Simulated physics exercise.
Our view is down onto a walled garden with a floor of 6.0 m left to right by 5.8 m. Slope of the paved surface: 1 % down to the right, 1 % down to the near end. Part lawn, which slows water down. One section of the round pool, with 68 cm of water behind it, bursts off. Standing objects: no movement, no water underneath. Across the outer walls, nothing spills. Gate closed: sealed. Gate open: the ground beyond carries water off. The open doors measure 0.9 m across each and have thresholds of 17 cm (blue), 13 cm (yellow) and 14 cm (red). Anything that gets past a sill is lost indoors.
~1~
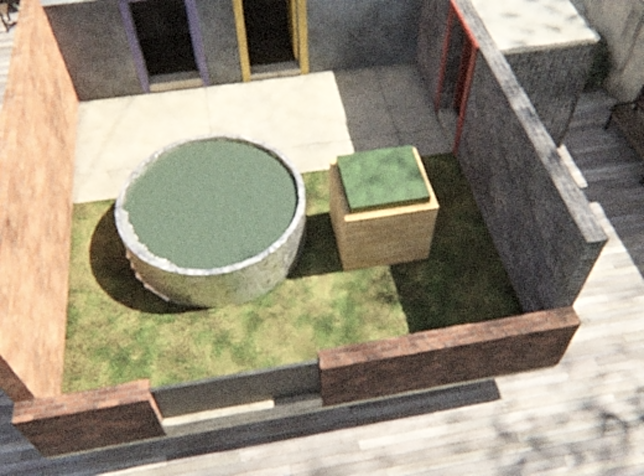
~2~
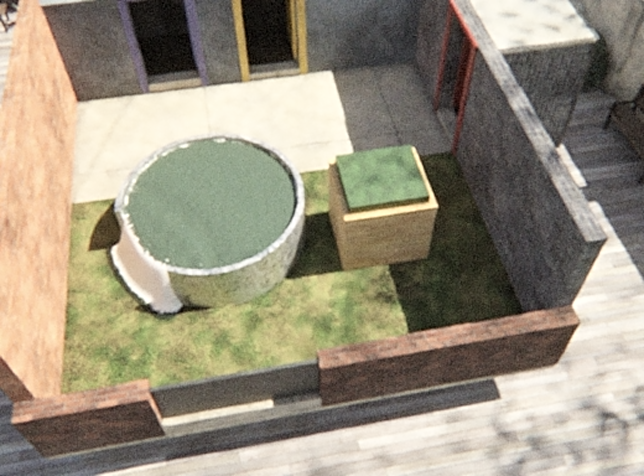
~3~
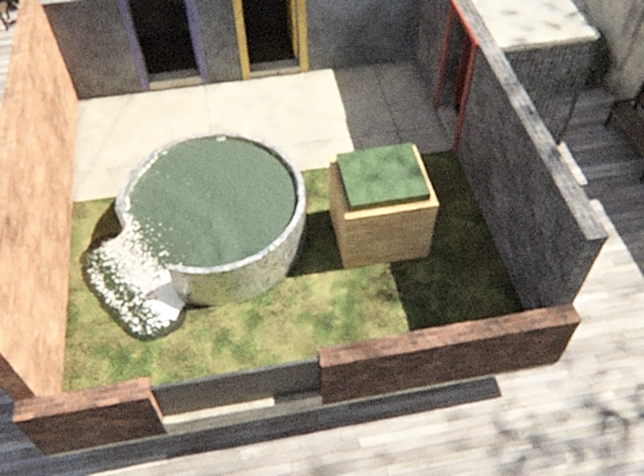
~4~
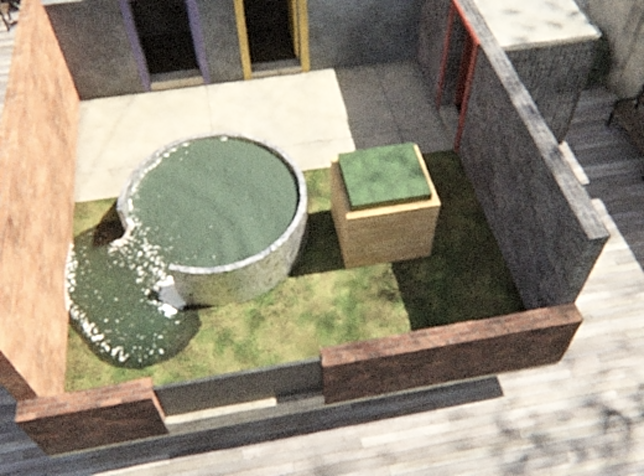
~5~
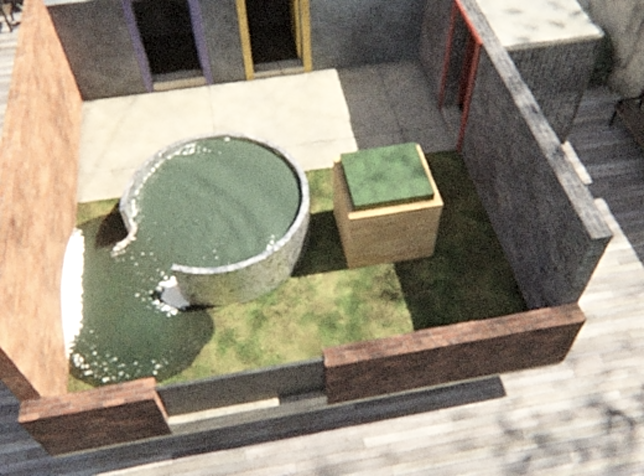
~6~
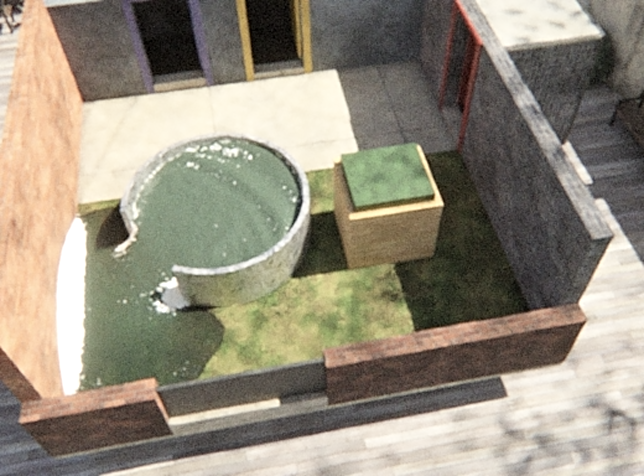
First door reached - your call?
The blue one.
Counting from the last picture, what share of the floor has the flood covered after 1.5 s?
Wet share: Near 30 percent.
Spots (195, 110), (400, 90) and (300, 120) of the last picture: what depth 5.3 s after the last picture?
Depths in turn: Roughly 8, 2 and 3 centimetres.
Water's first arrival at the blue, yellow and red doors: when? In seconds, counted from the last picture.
Arrival times - blue 2.2 s / yellow 3.0 s / red 5.0 s.
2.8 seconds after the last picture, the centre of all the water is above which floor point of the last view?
I'd say somewhere around (207, 269).
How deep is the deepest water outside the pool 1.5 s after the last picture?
Peak depth: Approx. 53 cm.
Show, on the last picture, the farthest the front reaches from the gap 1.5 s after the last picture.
About (82, 126) in the last view.
A moment later water covers 20 % of the floor and is deepest (61 cm) near (68, 424); blue door not reached, yellow door not reached, red door not reached.
Soon after water covers 30 % of the floor and is deepest (53 cm) near (68, 424); blue door not reached, yellow door not reached, red door not reached.
Next water covers 60 % of the floor and is deepest (29 cm) near (68, 424); blue door reached 2.2 s after the last picture, yellow door not reached, red door not reached.
Later on water covers 95 % of the floor and is deepest (21 cm) near (435, 359); blue door reached 2.2 s after the last picture, yellow door reached 3.1 s after the last picture, red door reached 5.2 s after the last picture.
At the end water covers 100 % of the floor and is deepest (16 cm) near (530, 342); blue door reached 2.2 s after the last picture, yellow door reached 3.1 s after the last picture, red door reached 5.2 s after the last picture.
